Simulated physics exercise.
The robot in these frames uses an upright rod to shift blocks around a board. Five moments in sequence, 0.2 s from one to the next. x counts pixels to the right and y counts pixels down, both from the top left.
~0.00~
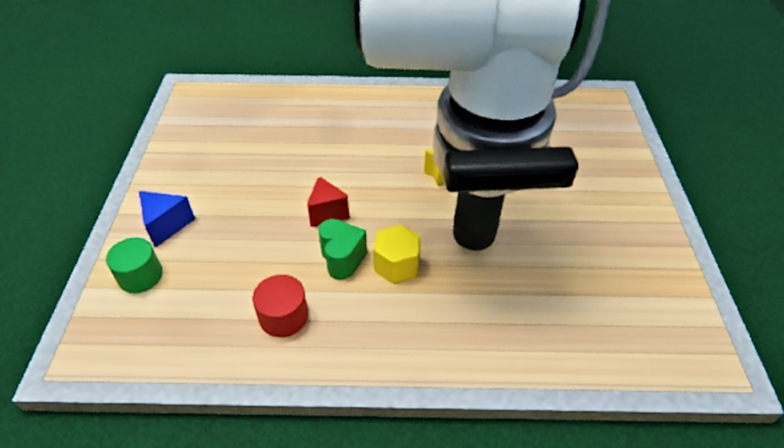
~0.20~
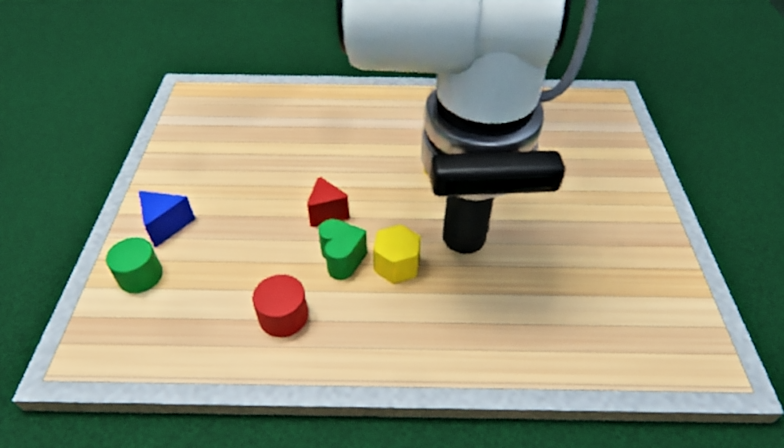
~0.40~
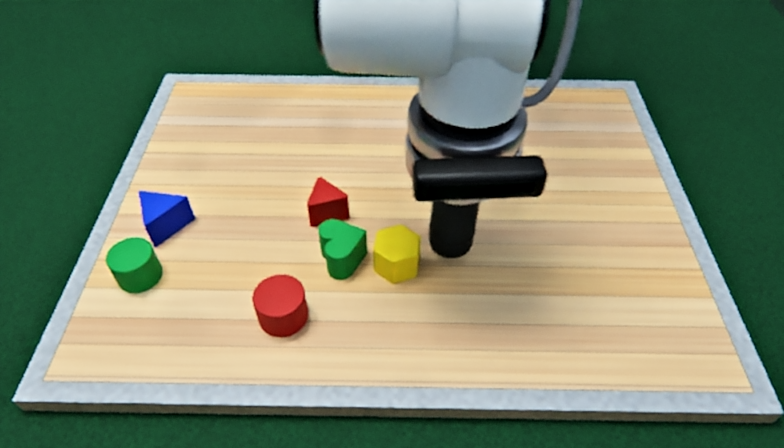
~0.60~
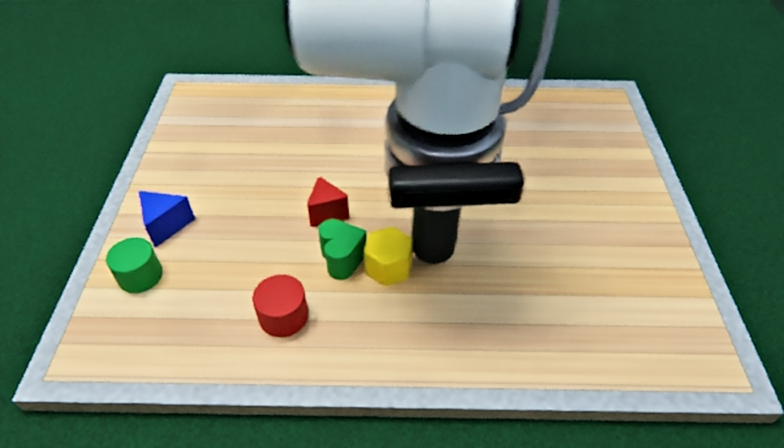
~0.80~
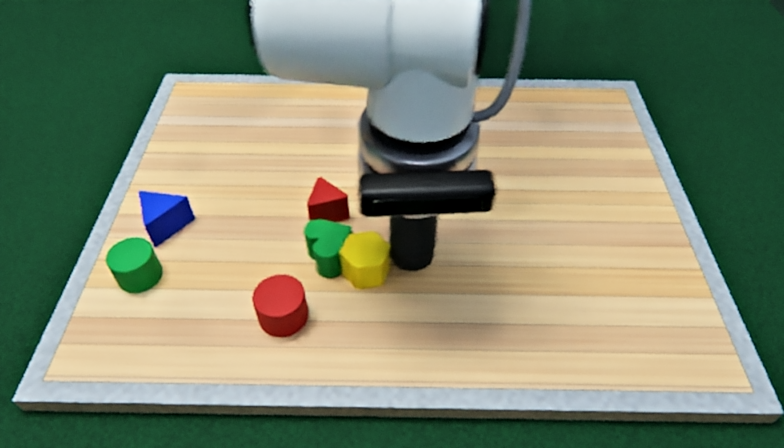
To begin with, a robot arm holds an upright black rod to the right of a yellow hexagonal block, with red, green and blue blocks also on the board. The rod moves left and pushes the yellow block a little way left, and the green heart block shifts and turns slightly beside it.
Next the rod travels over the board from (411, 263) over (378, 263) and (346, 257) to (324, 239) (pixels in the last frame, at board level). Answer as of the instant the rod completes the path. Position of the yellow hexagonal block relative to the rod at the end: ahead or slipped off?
Left aside or behind.
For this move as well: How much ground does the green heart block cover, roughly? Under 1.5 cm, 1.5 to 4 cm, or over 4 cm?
Ends over 4 cm away.
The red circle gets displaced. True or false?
My answer: False.
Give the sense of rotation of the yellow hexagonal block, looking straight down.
Viewed from above, counterclockwise.
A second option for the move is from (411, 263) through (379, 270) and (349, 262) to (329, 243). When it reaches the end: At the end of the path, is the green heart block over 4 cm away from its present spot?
Going by the path, yes.
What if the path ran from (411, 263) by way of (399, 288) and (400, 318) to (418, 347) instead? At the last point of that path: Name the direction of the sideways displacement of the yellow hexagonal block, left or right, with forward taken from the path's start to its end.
Heads right.
The first path, step by step. Halfway along, rod (360, 253); green heart block (276, 232); yellow hexagonal block (312, 247).
At the end, rod (323, 230); red circle still; red triangular block still; green heart block (237, 232); yellow hexagonal block (281, 236), turned 40° anticlockwise.
